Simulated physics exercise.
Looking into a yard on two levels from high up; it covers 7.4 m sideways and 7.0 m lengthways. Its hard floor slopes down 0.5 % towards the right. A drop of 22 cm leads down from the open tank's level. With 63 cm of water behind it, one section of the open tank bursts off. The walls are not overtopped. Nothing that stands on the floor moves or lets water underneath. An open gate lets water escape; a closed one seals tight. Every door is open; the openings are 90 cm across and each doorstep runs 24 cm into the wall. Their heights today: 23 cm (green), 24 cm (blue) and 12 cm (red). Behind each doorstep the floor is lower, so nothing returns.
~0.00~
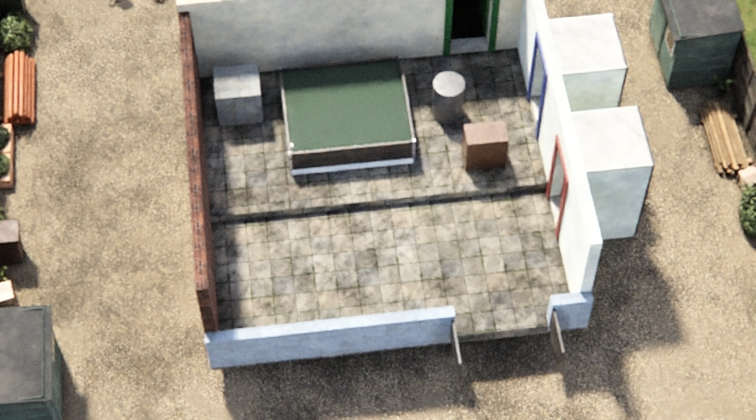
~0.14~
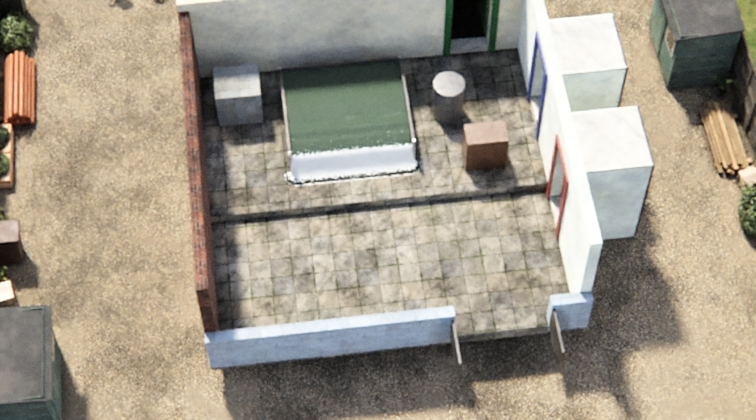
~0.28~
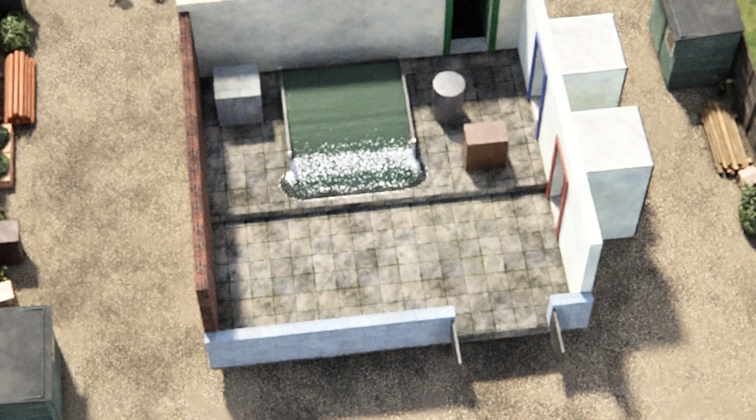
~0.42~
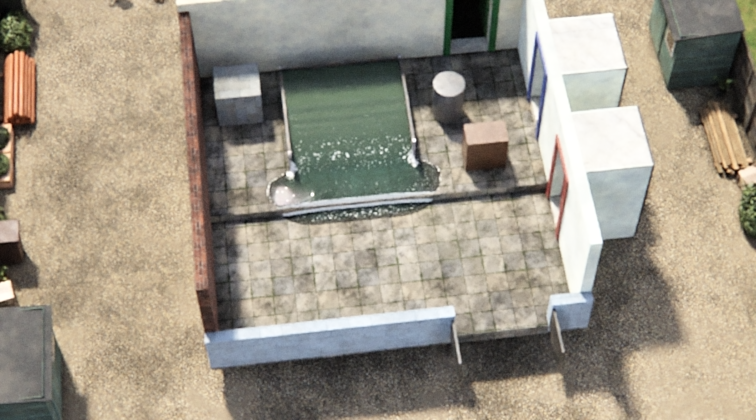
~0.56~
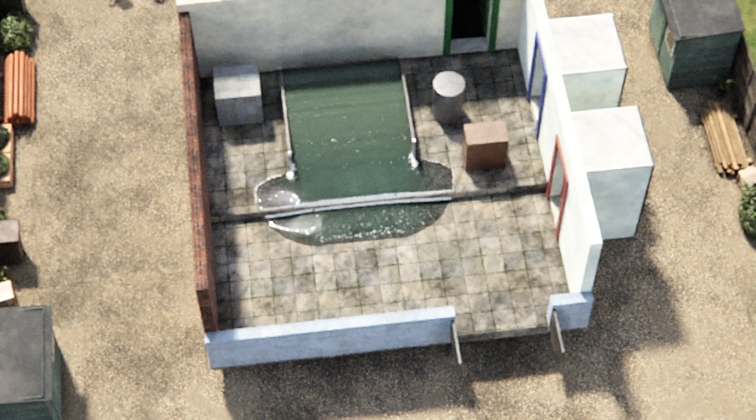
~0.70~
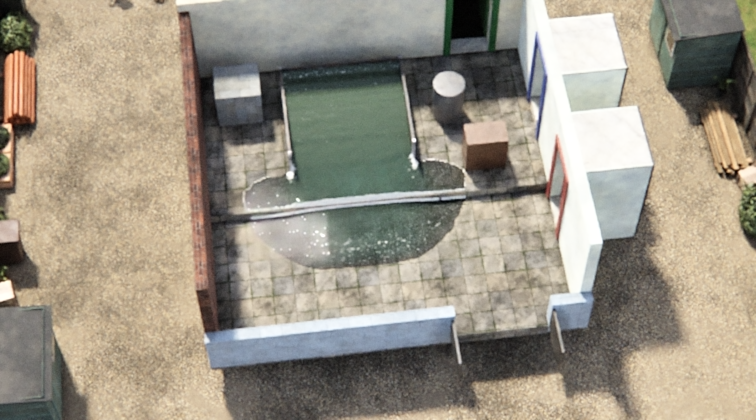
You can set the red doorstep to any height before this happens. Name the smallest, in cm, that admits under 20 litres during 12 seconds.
Some 13 cm above the ground.
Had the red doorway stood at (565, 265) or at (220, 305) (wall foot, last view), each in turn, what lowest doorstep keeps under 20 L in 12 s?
Roughly 16 and 21 cm.
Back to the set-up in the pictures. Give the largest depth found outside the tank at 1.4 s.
Roughly 32 cm.
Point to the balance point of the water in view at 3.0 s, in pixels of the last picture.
Around (358, 240).
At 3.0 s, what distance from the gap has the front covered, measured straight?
Some 5.8 m out.
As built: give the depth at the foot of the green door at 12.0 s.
Roughly 0.0 cm deep.
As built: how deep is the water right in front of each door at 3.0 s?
In cm: Green 0, blue 0, red 2.
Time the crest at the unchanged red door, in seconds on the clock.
Near 9.0 s.
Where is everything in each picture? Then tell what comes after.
In the first picture, the open tank at (346, 106) is whole and still, 63 cm deep; the red door at (558, 190) is dry.
In the second picture, the gap is at (352, 158), the front 0.3 m out at (294, 182); the back of the open tank holds 63 cm.
In the third picture, the front is at (301, 197), 0.7 m from the gap at (352, 160); 1.9 m2 of floor is wet, 63 cm left at the back.
In the fourth picture, water pours out at (352, 160) and has run 1.3 m, to (315, 222); about 10 cm deep outside, 63 cm at the back.
In the fifth picture, the gap is at (352, 161), the front 1.8 m out at (317, 243); the back of the open tank holds 62 cm.
In the sixth picture, water pours out at (352, 161) and has run 2.4 m, to (329, 266); about 7 cm deep outside, 57 cm at the back; the red door at (558, 190), 4.5 m from the gap, is still 2.0 m from the nearest water.
After 1.4 s water covers 45 % of the floor, deepest (32 cm) near (369, 334); it has not reached the red door.
After 3.0 s water covers 60 % of the floor, deepest (42 cm) near (230, 349); 2 cm at the red door, 0 litres in over its 12 cm doorstep.
After 12.0 s water covers 60 % of the floor, deepest (16 cm) near (429, 328); 12 cm at the red door, 32 litres in over its 12 cm doorstep.
At the red door as built, the water arrived by 2.9 s and peaked near 16 cm at 8.8 s.
With a doorstep of 11.5 cm, 37 litres would have come in within the 12 s; with 16 cm, 4 litres. So under 20 litres takes about 13 cm.
